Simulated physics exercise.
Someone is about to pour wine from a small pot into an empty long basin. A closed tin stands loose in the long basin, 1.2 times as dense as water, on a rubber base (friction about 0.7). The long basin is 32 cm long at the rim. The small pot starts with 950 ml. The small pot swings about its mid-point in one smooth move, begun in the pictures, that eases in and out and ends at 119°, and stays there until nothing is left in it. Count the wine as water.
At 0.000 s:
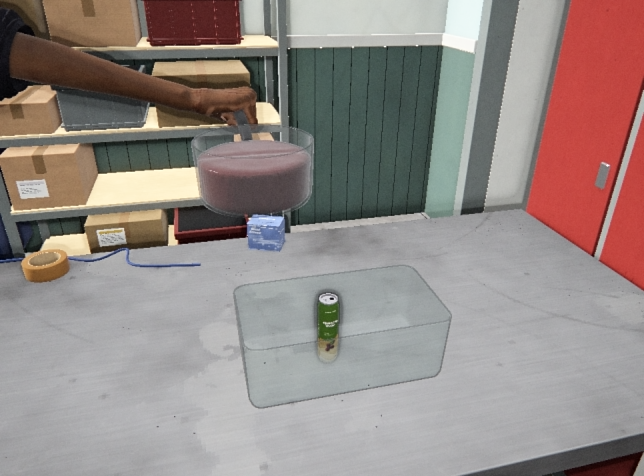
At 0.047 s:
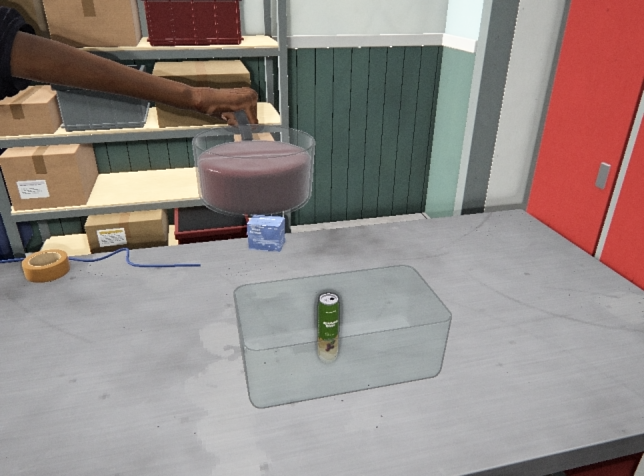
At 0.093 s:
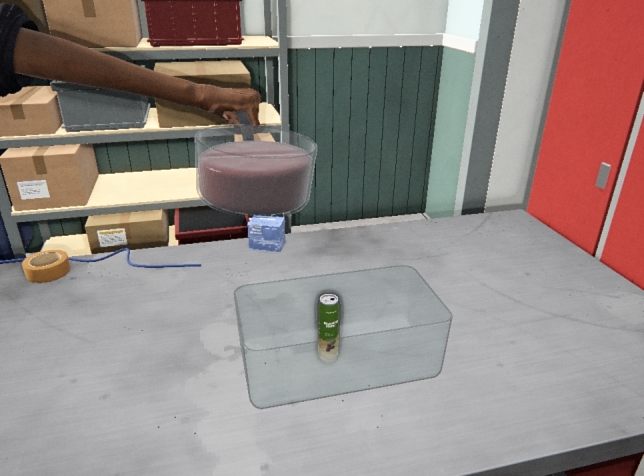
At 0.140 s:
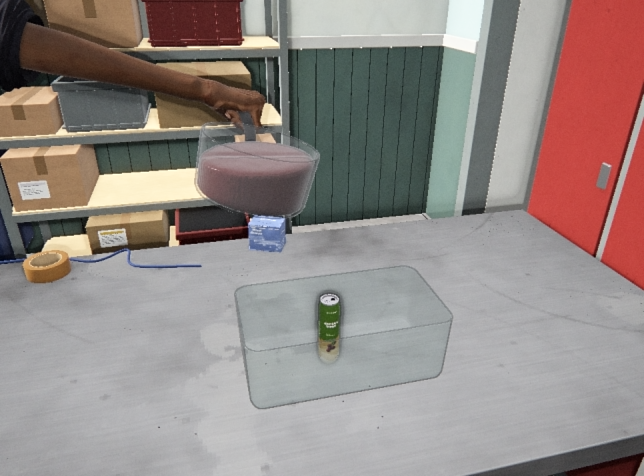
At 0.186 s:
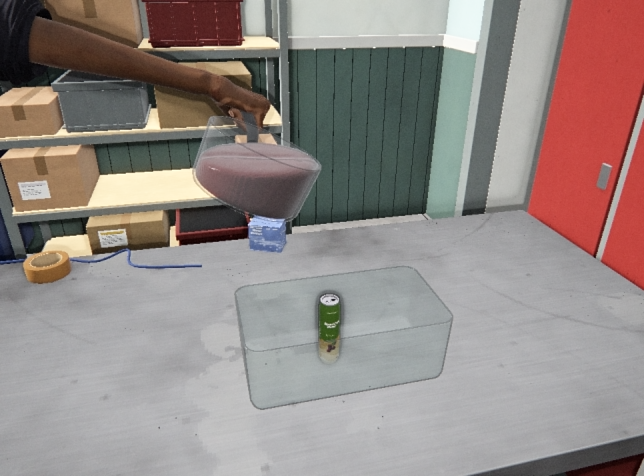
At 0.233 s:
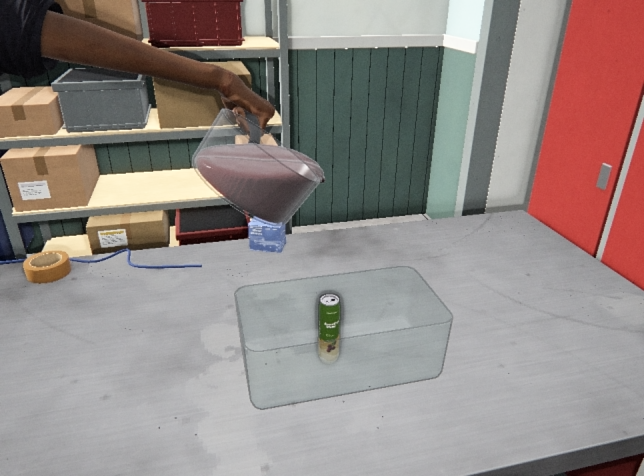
A hand tilting a clear pot of dull purplish liquid rightward above a grey table, where a green tin stands in a glass basin.
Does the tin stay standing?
The tin remains upright.
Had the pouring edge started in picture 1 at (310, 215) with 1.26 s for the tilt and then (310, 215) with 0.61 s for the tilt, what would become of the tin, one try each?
First it keeps standing; then it keeps standing.
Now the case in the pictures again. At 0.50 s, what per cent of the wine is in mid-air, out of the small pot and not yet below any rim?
Some 66 per cent.
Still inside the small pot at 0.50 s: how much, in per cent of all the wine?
About 16 per cent.
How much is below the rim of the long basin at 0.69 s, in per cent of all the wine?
Near 86 in a hundred.
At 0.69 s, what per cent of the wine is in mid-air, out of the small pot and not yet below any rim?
Near 12 in a hundred.
Then, 0.50 s in, the tilt is 109° and 17 per cent is still to pour; the tin stands where it began.
Then, 0.69 s in, the tilt is 119° and 2 per cent is still to pour; the tin stands where it began.
Then, 0.89 s in, the tilt is 119° and 0 per cent is still to pour; the tin stands 1 cm from where it began.
Then, 1.11 s in, the tilt is 119° and 0 per cent is still to pour; the tin stands where it began.
Finally, the tin stands where it began.
